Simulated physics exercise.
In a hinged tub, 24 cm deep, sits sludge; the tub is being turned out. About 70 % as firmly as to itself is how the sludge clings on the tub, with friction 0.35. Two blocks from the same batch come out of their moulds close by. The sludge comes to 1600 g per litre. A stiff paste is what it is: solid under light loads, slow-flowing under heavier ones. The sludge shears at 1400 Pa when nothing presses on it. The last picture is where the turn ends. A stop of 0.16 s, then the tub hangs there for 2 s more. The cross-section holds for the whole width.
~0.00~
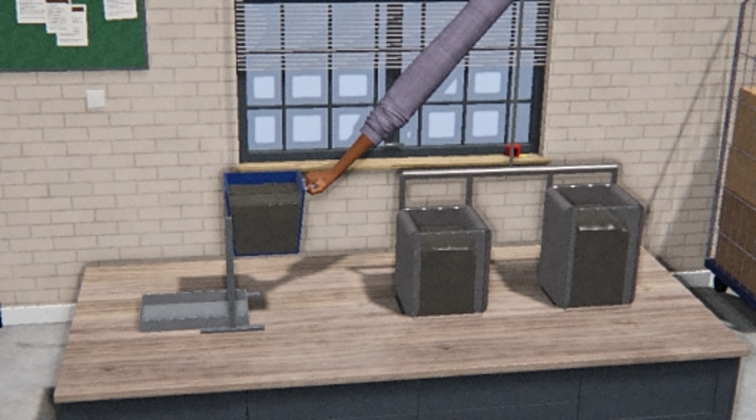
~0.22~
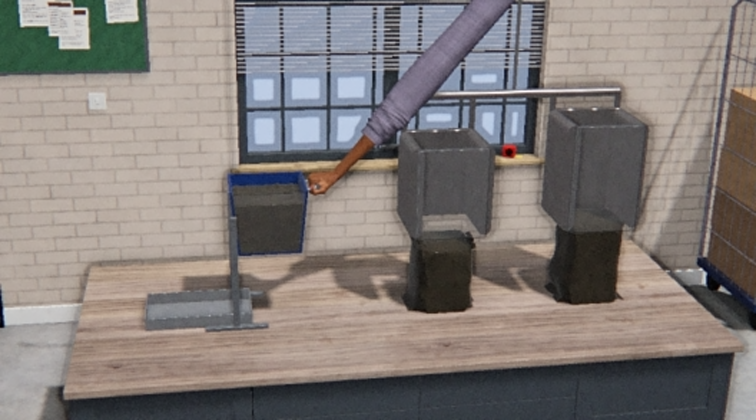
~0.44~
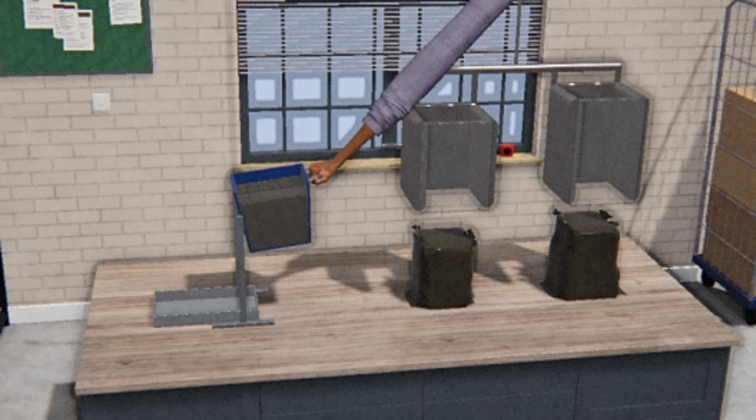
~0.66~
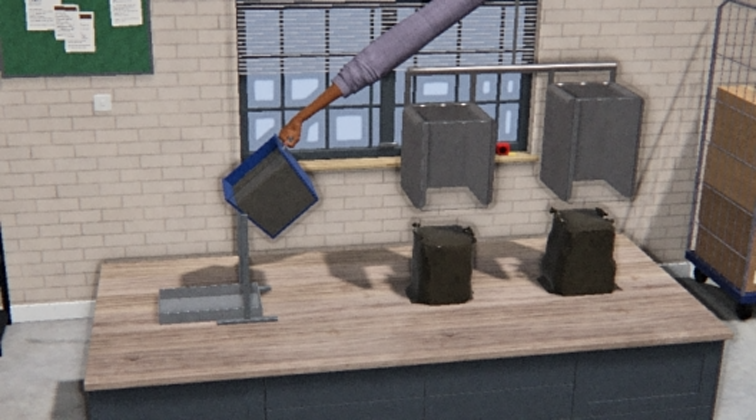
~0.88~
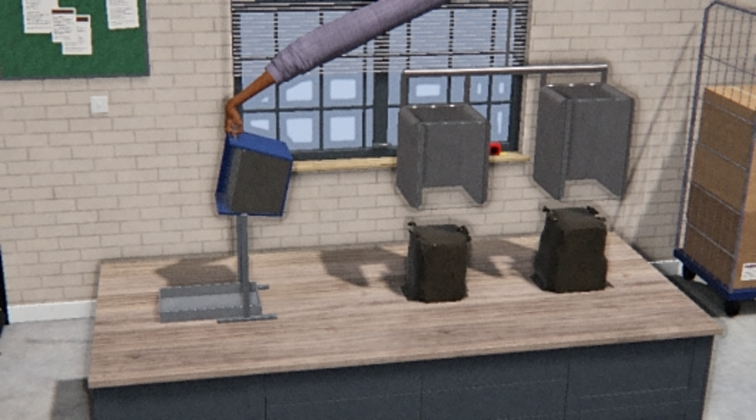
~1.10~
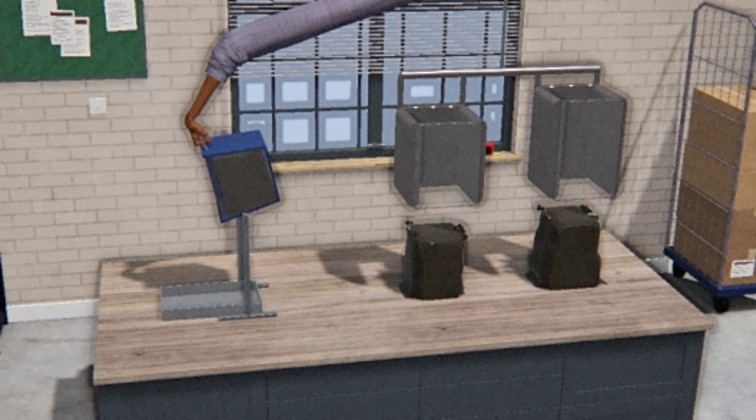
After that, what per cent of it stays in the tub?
Some 0 percent stays in the tub.
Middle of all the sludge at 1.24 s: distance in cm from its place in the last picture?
It has gone close to 3 cm.
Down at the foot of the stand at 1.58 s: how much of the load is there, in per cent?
At that moment, near 0 % is down.
After 1.24 s, the tub is at 103 degrees and holds 100 %.
After 1.41 s, the tub is at 103 degrees and holds 82 %.
After 1.58 s, the tub is at 103 degrees and holds 49 %.
After 1.75 s, the tub is at 103 degrees and holds 5 %.
After 3.10 s, the tub is at 103 degrees and holds 0 %.
